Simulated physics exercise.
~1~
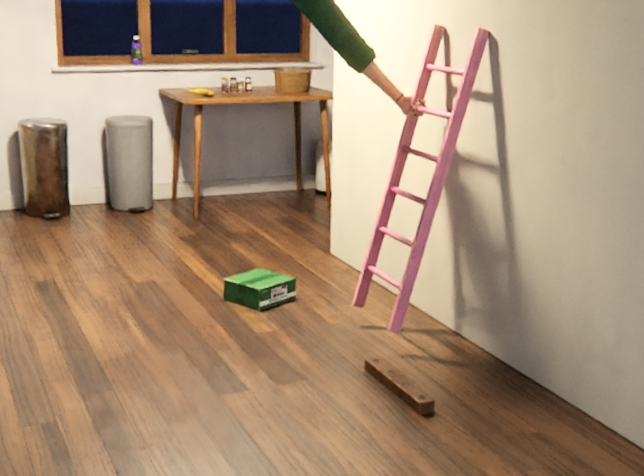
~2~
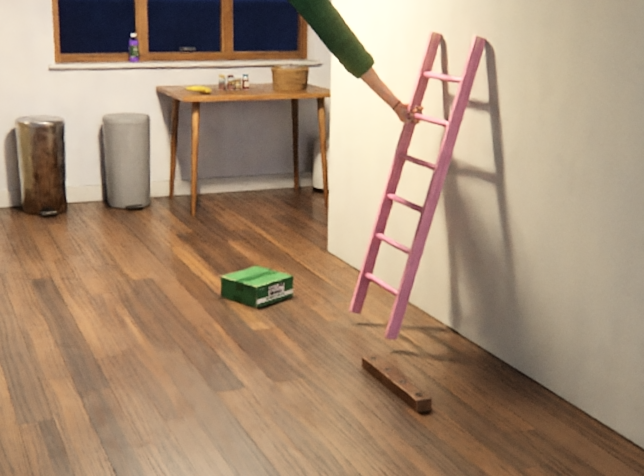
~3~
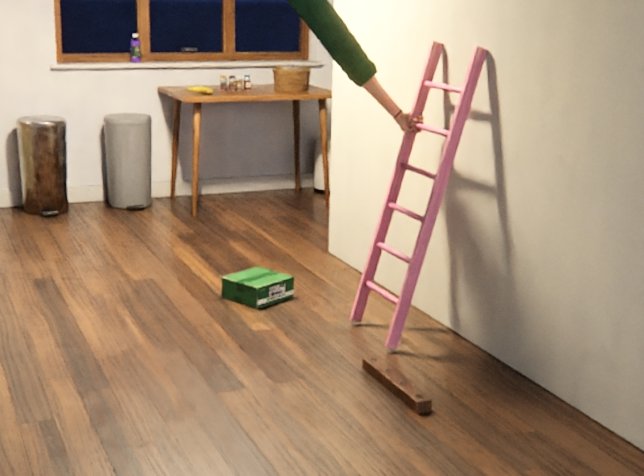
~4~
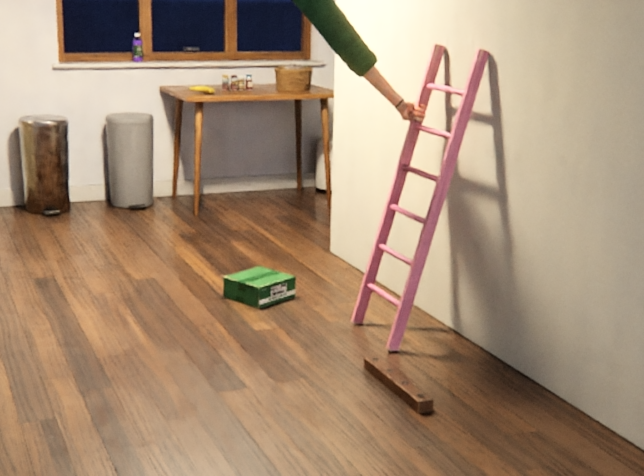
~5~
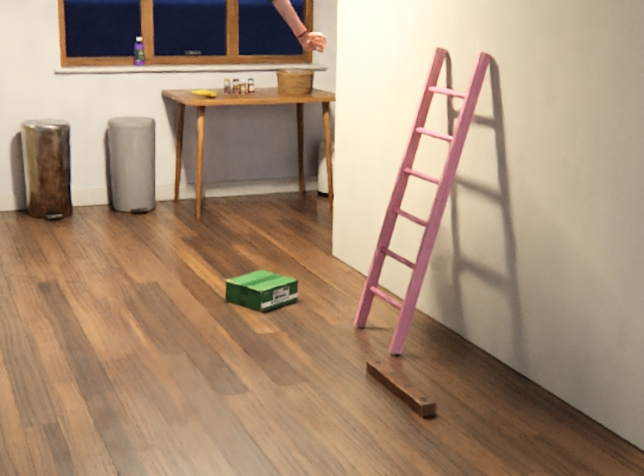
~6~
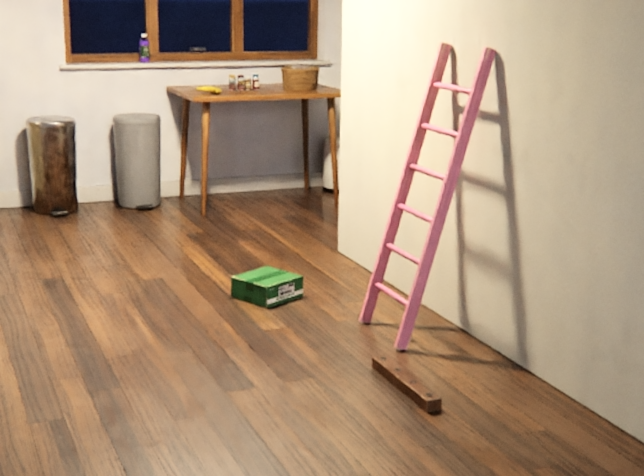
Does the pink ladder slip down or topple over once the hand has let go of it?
No, the pink ladder holds its place and is still leaning against the wall at the end.
